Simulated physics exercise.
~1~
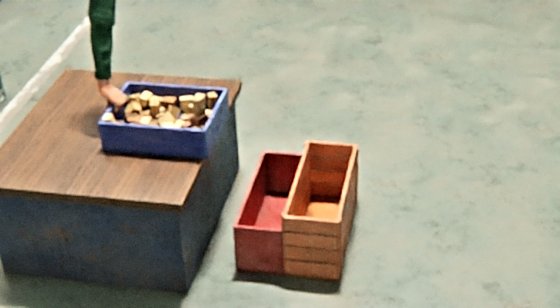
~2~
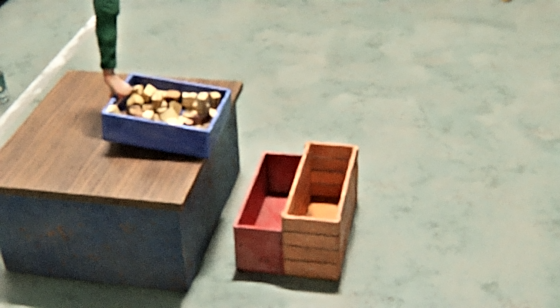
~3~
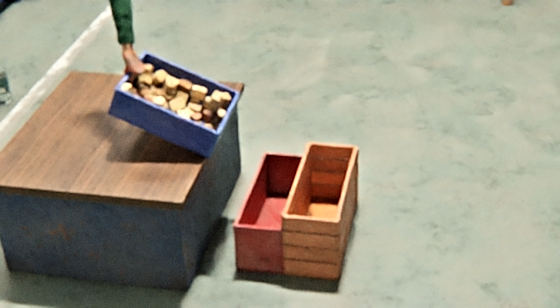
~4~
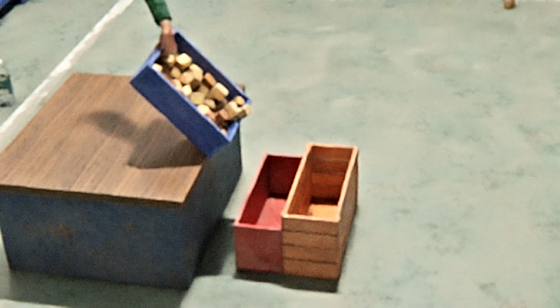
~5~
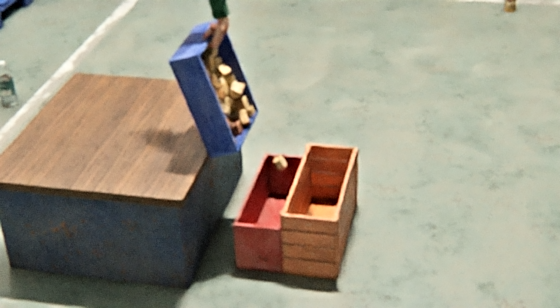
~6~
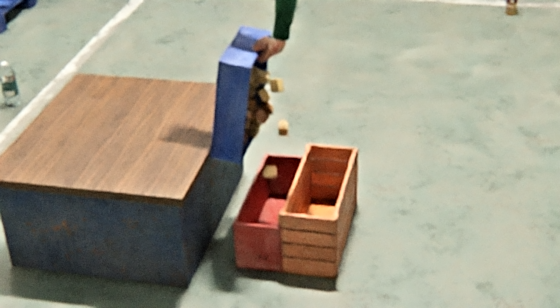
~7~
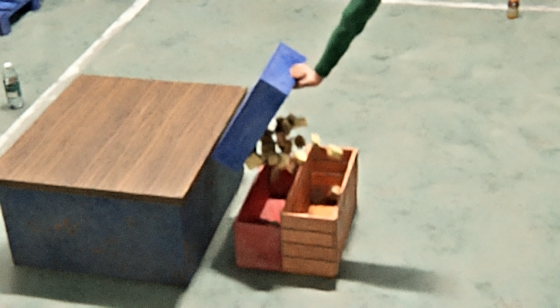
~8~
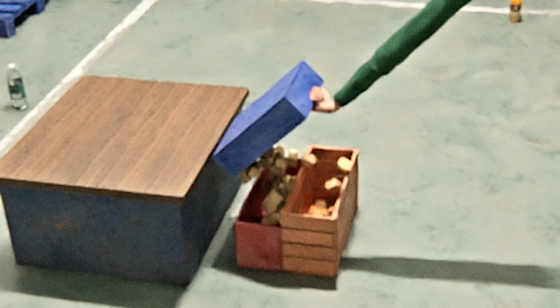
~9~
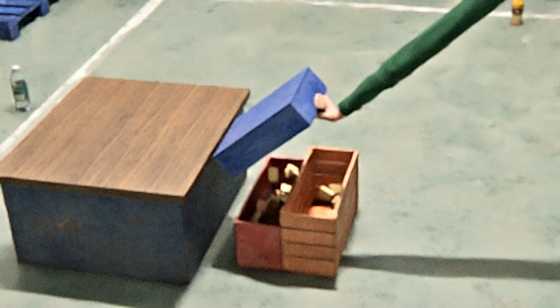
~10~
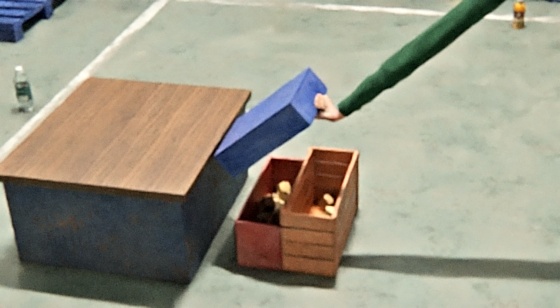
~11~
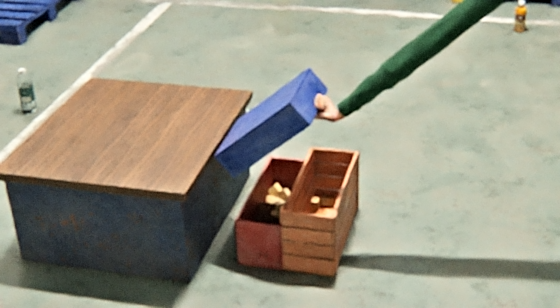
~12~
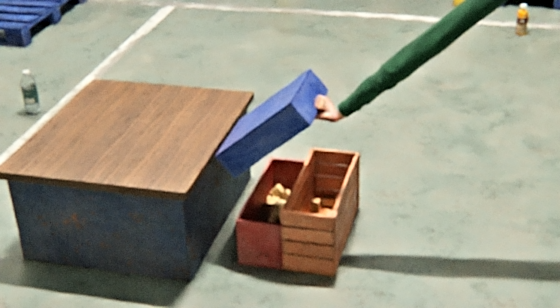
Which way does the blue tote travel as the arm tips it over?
It moves to the right, from the top of the bench toward the red trough and orange tub.
On a pale green floor, a green-sleeved arm lifted a blue tote of wooden blocks off a wood-topped bench and tipped it steadily rightward, spilling the blocks into a red trough and an orange tub, with more landing in the red one.
